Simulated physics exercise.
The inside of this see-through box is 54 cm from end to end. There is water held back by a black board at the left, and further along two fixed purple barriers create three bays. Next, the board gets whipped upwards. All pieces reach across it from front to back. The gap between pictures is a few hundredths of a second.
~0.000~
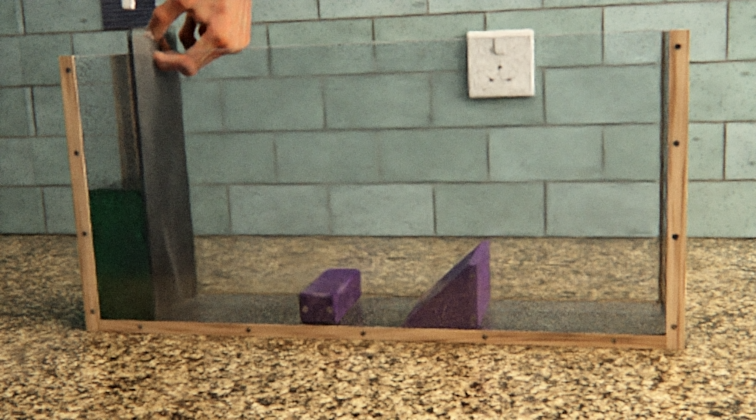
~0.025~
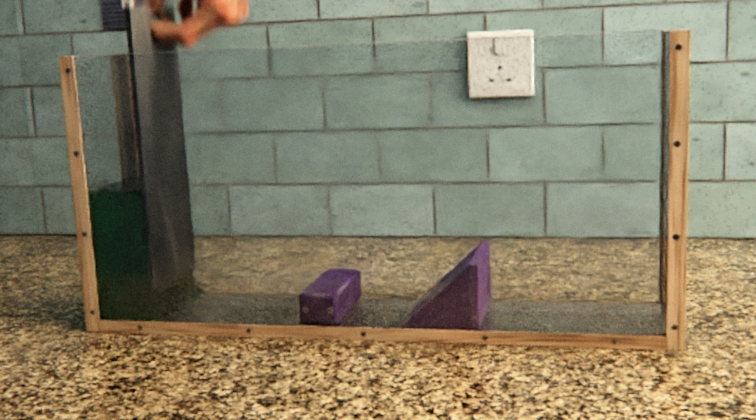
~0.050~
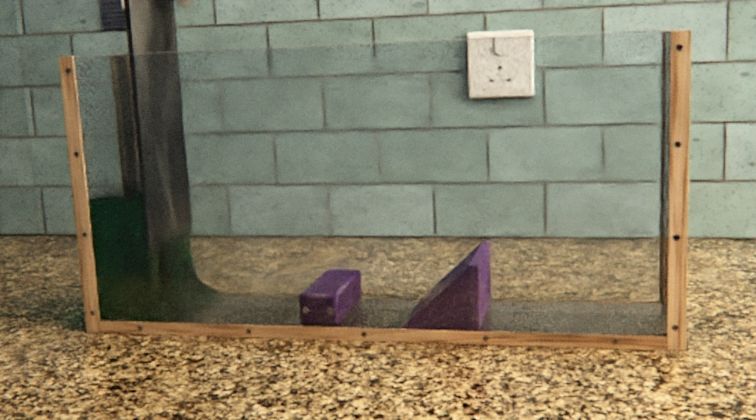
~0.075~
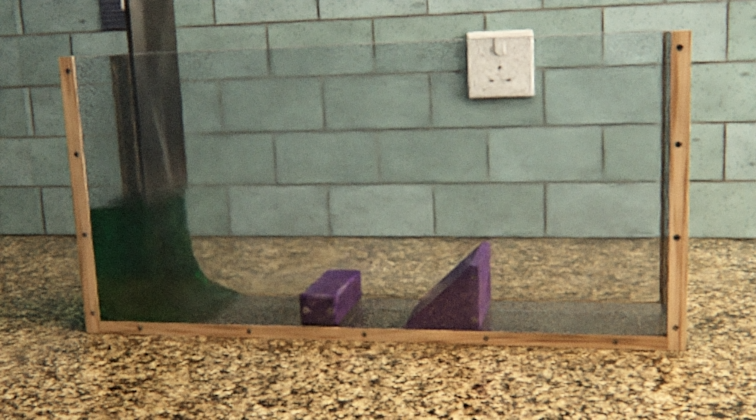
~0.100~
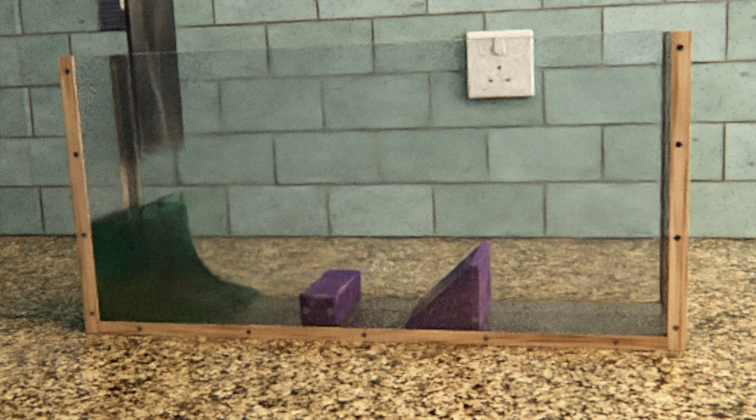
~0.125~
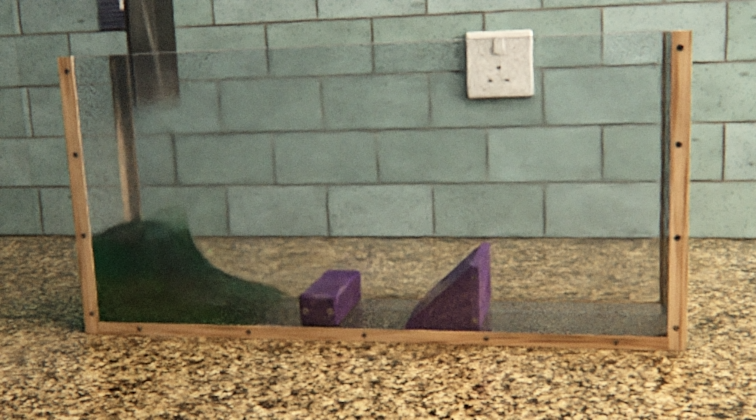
On a speckled countertop before a green tiled wall, a hand pulls a dark board upward inside a clear, wood-edged box holding two purple blocks. Dark green water held at the left slips out beneath the rising board, then slumps into a slope spreading right, close to the nearer block.
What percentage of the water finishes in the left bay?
About 58 per cent.
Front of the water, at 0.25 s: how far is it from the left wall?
About 24 cm.
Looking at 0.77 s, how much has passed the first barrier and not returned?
Roughly 44 %.
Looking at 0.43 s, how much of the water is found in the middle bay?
I'd say near 36 per cent sits there.
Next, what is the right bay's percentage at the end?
Around 8 percent.
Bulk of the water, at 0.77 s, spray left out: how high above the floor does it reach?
About 3.5 cm.
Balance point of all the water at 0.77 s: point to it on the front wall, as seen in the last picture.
The liquid is centred at roughly pixel (294, 313).
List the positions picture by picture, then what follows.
Level at the left end (95, 192); front at (151, 318); board bottom (154, 319); the first barrier (broad) has its top at (316, 295); the second barrier (ramped) has its top at (472, 267), in the first frame.
Level at the left end (95, 194); front at (165, 319); board bottom (152, 292), in the second frame.
Level at the left end (95, 200); front at (182, 320); board bottom (148, 247), in the third frame.
Level at the left end (96, 211); front at (204, 321); board bottom (144, 201), in the fourth frame.
Level at the left end (97, 225); front at (225, 322); board bottom (139, 154), in the fifth frame.
Level at the left end (98, 241); front at (252, 323); the board is clear, in the sixth frame.
Then, 0.25 s in, the shares are 92, 8 and 0 per cent from left to right.
Then, 0.43 s in, the shares are 61, 36 and 2 per cent from left to right.
Then, 0.77 s in, the shares are 56, 35 and 8 per cent from left to right.
Finally, the split from left to right is 57, 34 and 8 per cent.
